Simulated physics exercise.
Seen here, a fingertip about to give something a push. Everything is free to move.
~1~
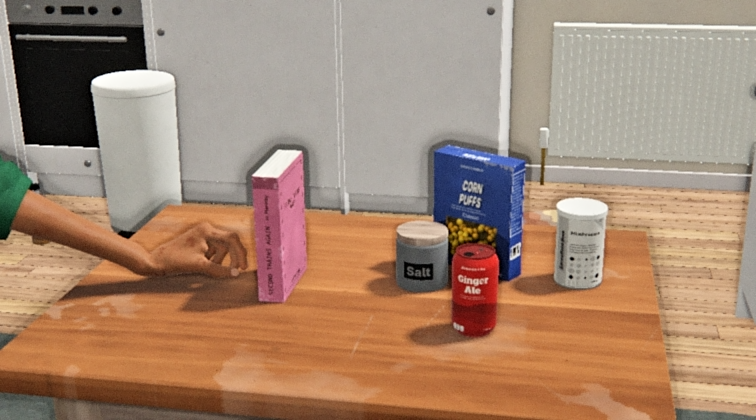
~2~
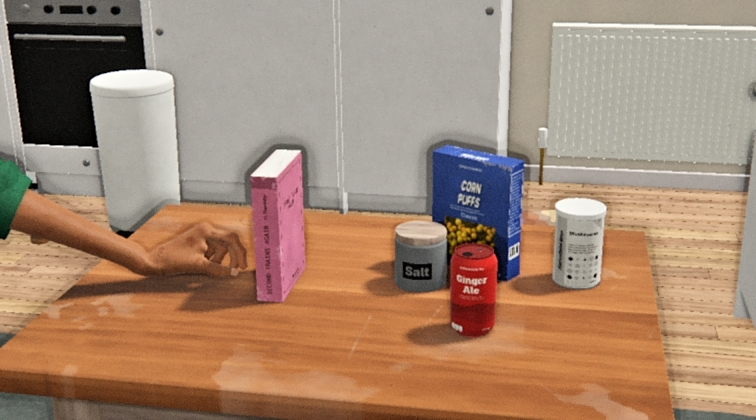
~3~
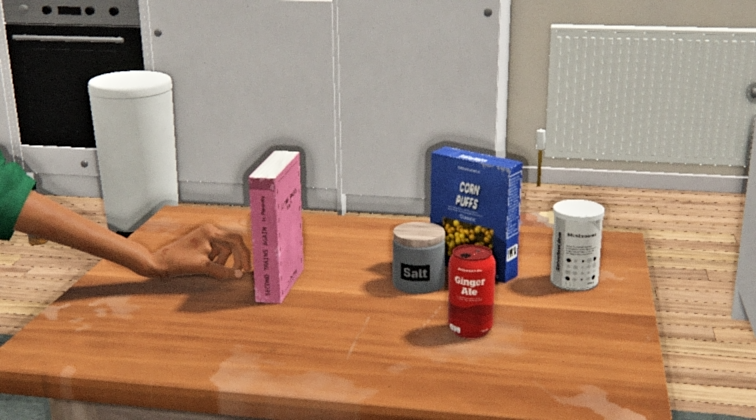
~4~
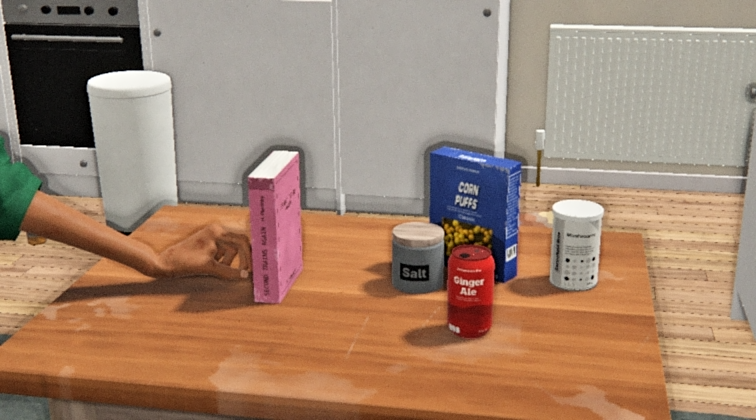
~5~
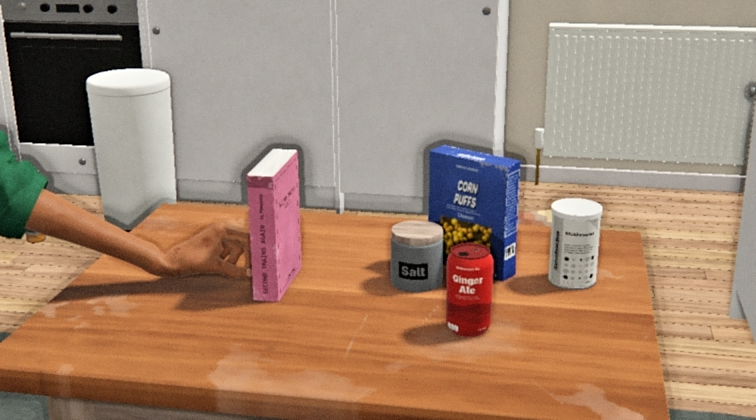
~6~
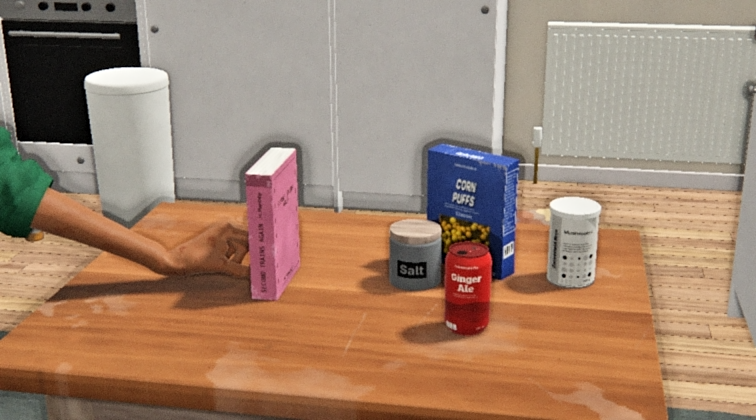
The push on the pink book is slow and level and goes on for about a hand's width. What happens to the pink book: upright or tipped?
The pink book is still upright.
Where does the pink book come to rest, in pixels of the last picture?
At about (352, 228).
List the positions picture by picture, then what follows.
In the first frame, pink book (281, 225).
In the second frame, pink book (280, 225).
In the third frame, pink book (278, 226).
In the fourth frame, pink book (277, 226).
In the fifth frame, pink book (276, 224).
In the sixth frame, pink book (274, 223).
Then, 0.40 s later than the last frame, pink book moved a little near (302, 224).
Then, 0.80 s later than the last frame, pink book moved about its own width near (330, 226).
When it is over, moved from the start, pink book. End places, in pixels of the last picture, pink book near (352, 227).
